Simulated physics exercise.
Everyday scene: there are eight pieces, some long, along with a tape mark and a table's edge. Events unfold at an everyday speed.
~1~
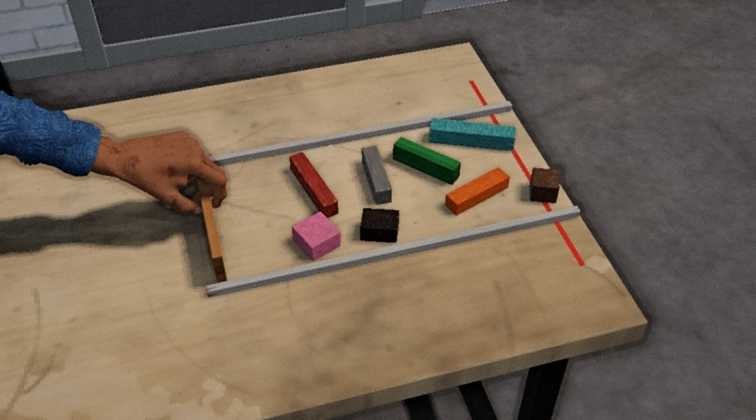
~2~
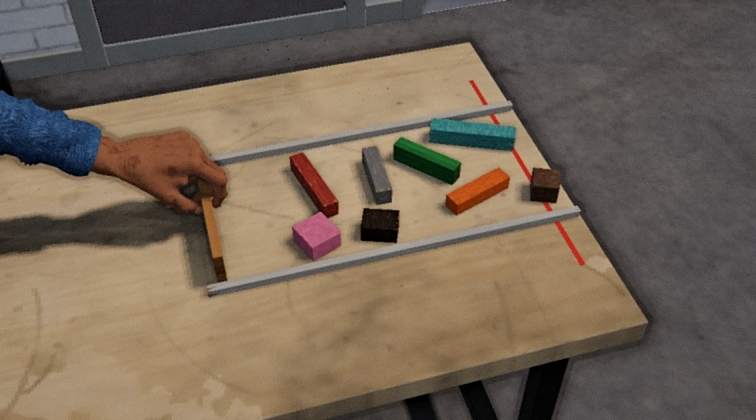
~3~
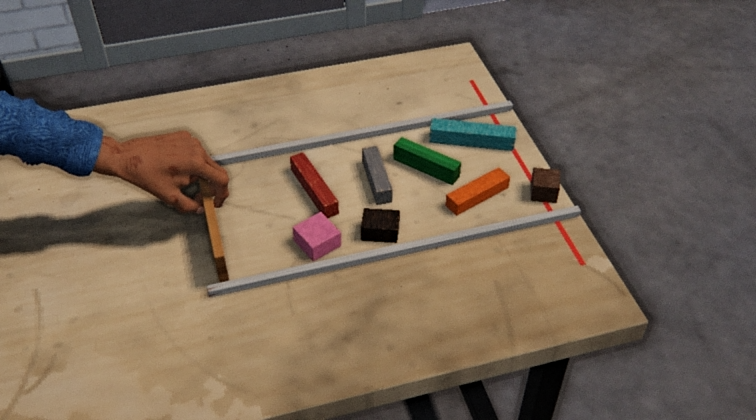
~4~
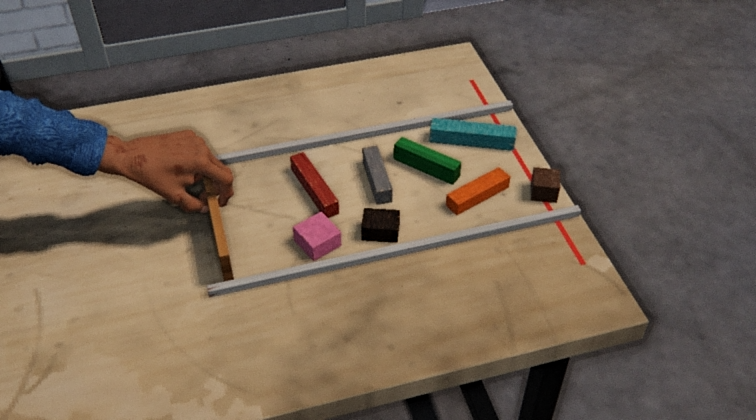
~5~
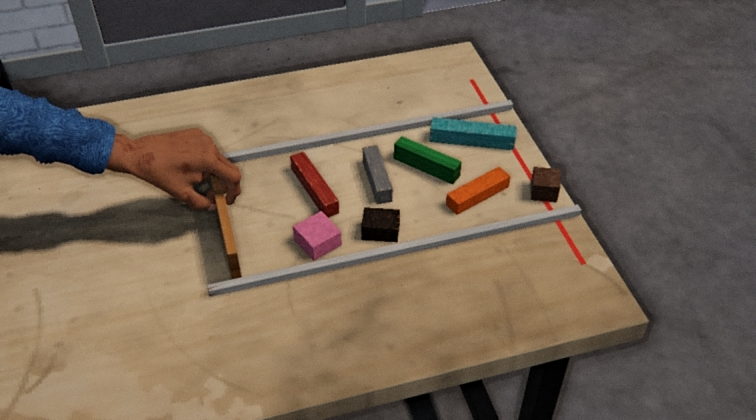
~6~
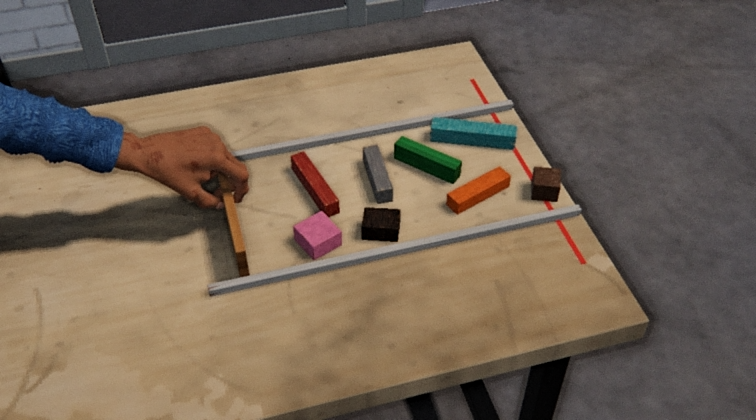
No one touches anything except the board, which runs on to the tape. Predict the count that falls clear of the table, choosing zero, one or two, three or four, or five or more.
The count is five or more.
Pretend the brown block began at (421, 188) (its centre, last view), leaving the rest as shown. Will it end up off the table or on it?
In the end it falls away.
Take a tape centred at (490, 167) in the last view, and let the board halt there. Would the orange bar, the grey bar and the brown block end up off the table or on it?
Taking each: The orange bar topples, the grey bar holds its spot, the brown block topples.
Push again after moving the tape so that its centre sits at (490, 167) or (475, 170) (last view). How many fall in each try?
The counts would come to 2 and 2.
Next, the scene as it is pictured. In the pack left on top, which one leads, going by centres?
It's the grey bar that ends up nearest.
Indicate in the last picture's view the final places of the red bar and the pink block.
Red bar: About (523, 144); pink block: About (561, 188).
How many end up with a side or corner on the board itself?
2.
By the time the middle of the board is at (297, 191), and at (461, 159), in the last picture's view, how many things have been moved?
Moved so far: 1, then 8.
Early on, none off yet; brown block at rest near (546, 184); turquoise bar at rest near (473, 133); orange bar at rest near (479, 190).
A while later, none off yet; brown block at rest near (546, 184); turquoise bar at rest near (473, 133); orange bar travelled a little near (513, 180).
Further along, one off so far; brown block in the air near (583, 238); turquoise bar travelled a little near (501, 121); orange bar on its side near (558, 166).
Finally, the number that fall off is five or more; lost, black block, green stick, orange bar, turquoise bar and brown block.
